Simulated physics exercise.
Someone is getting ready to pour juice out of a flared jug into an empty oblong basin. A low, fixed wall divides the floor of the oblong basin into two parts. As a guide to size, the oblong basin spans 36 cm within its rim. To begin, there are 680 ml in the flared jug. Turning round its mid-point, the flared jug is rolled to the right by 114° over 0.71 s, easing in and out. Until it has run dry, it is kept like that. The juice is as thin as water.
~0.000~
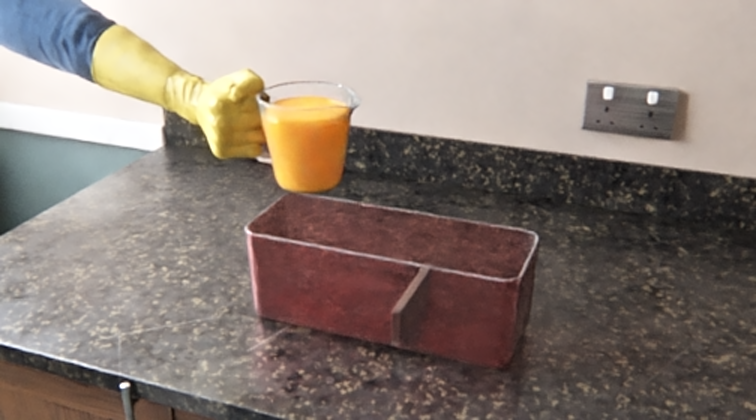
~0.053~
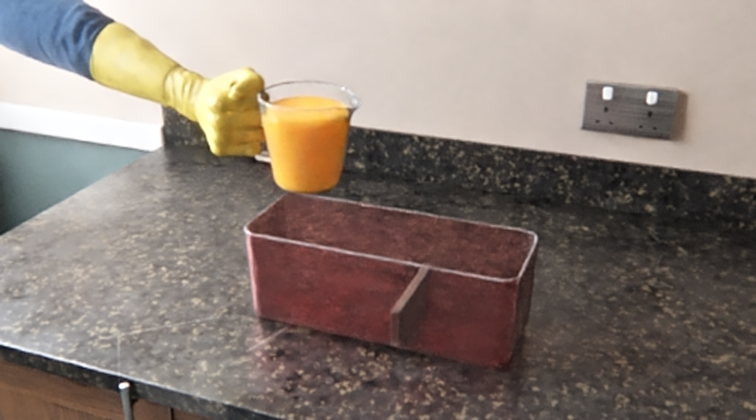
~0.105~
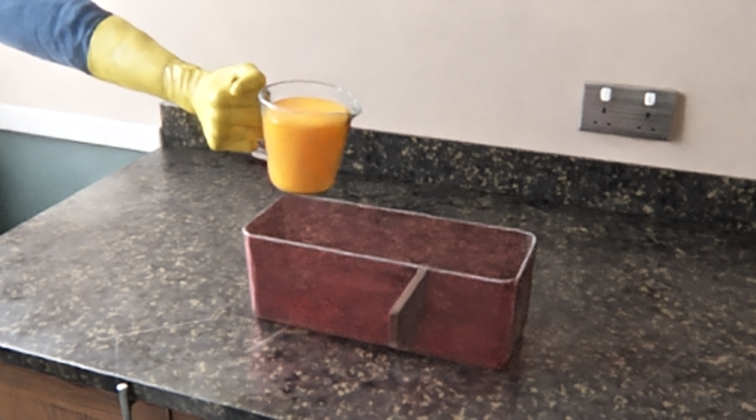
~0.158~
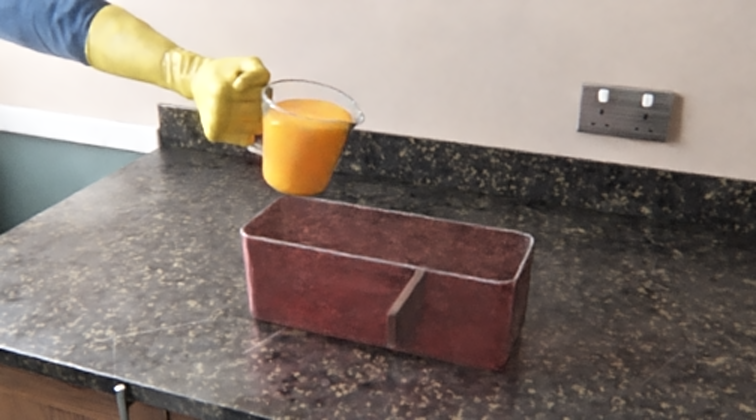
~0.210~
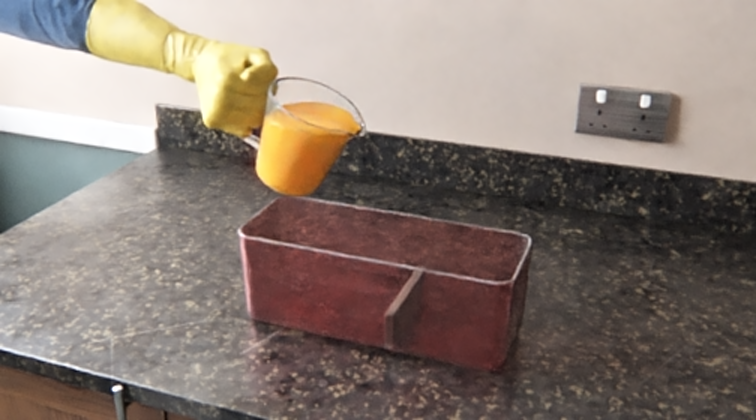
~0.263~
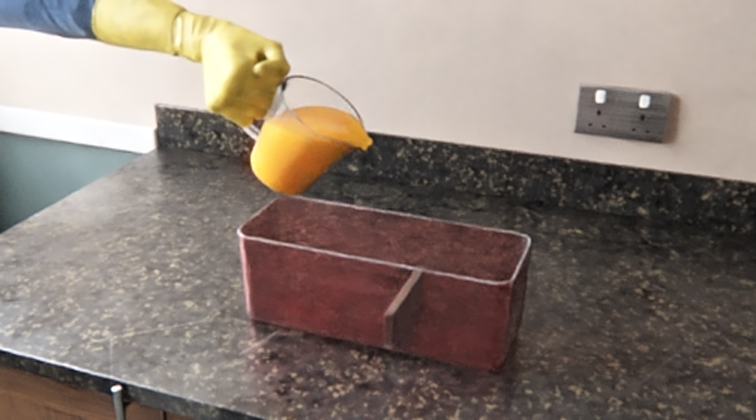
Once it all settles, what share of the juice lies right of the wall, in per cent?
23 %.
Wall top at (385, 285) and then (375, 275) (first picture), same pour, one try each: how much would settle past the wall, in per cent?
It comes to 65 per cent, and then 80 per cent.
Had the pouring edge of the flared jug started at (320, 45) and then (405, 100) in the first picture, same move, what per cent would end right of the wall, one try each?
The first try gives 10 percent and the second 85 percent.
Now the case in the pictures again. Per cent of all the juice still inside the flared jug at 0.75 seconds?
About 3 % is still there.
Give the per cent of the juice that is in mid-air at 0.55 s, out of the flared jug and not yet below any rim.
About 20 per cent.
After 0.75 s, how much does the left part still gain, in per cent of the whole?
Close to 3% of the whole.
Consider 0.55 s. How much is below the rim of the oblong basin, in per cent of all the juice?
I'd put it near 38 percent.
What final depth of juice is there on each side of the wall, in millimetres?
Depths: Left near 20 mm, right near 8 mm.
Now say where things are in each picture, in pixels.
In the first frame, it leans 0°; its right rim is at (359, 103); the juice meets the walls at (271, 103) and (349, 113); the oblong basin's rim runs from (266, 212) to (530, 258); the wall's top is at (412, 289).
In the second frame, it leans 2°; its right rim is at (360, 105); the juice meets the walls at (271, 103) and (350, 114).
In the third frame, it leans 6°; its right rim is at (361, 111); the juice meets the walls at (271, 102) and (349, 116).
In the fourth frame, it leans 13°; its right rim is at (363, 121); the juice meets the walls at (273, 104) and (353, 121).
In the fifth frame, it leans 23°; its right rim is at (365, 133); the juice meets the walls at (274, 110) and (359, 127).
In the sixth frame, it leans 34°; its right rim is at (367, 147); the juice meets the walls at (270, 123) and (366, 137); 1 per cent is over the edge.
Then, 0.55 s in, the tilt is 100° and 42 per cent is still to pour, 20 is left of the wall and 18 right of it.
Then, 0.75 s in, the tilt is 114° and 3 per cent is still to pour, 73 is left of the wall and 20 right of it.
Then, 0.97 s in, the tilt is 114° and 0 per cent is still to pour, 76 is left of the wall and 23 right of it.
Then, 1.21 s in, the tilt is 114° and 0 per cent is still to pour, 76 is left of the wall and 23 right of it.
Finally, 76 per cent lies left of the wall, 23 right of it and 1 outside.
